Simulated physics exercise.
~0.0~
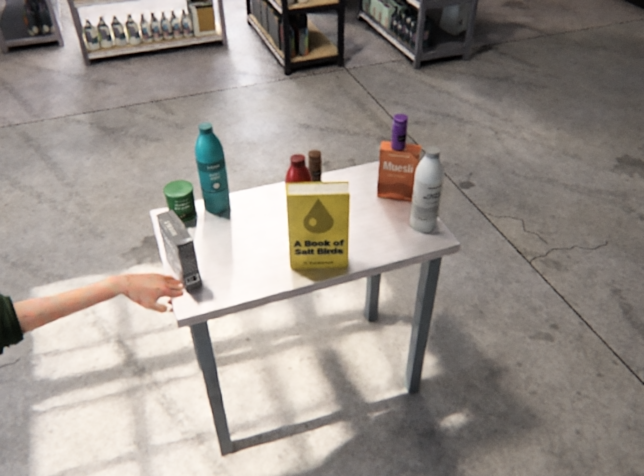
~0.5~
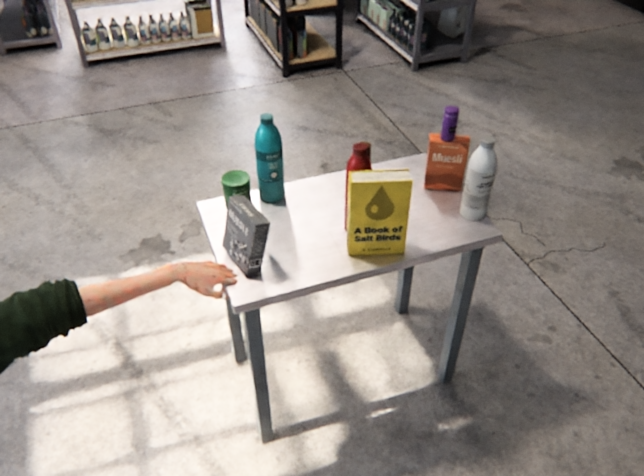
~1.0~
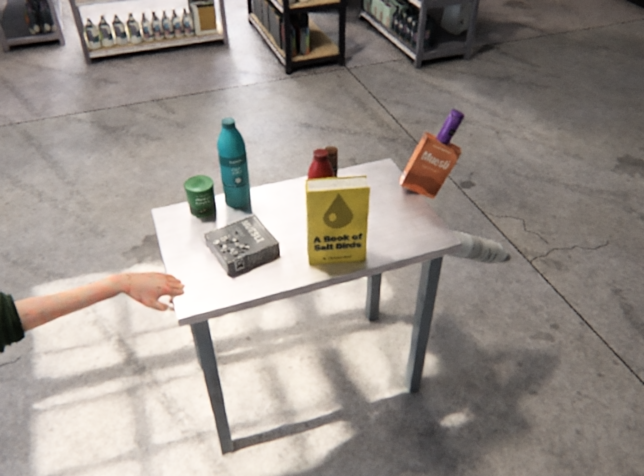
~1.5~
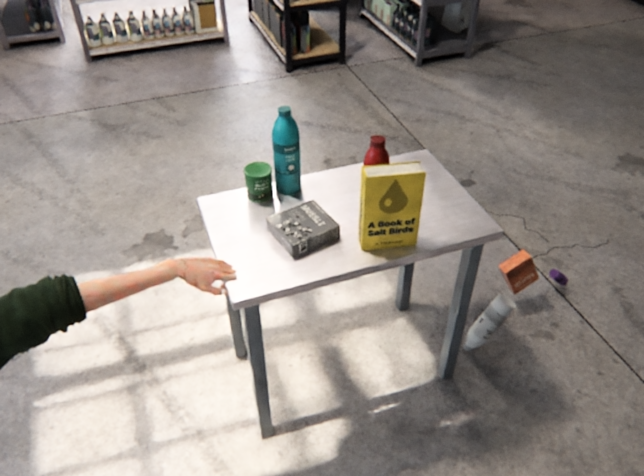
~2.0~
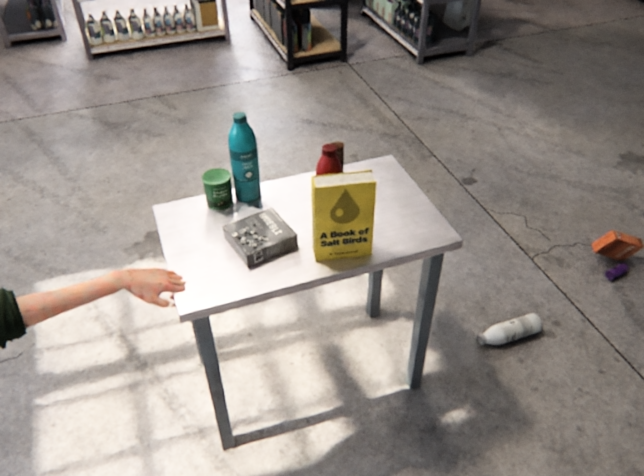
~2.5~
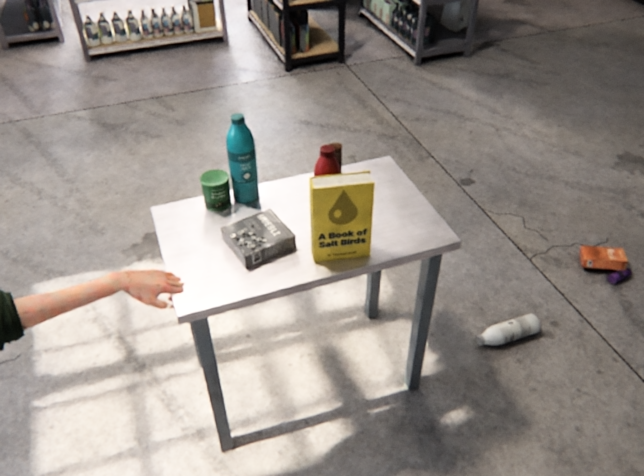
A white-topped side table slides right and left across a concrete floor, seen from above, with shelves behind and a green-sleeved arm reaching to its left edge. It carries a grey box, green tin and turquoise bottle at left, a yellow book before red and brown containers, and an orange container, purple item and white bottle at right. The table jerks right and the grey box leans. As it shifts back, the box falls flat and the right-hand items topple off. After another shift right and back, they lie on the floor, while the yellow book still stands.
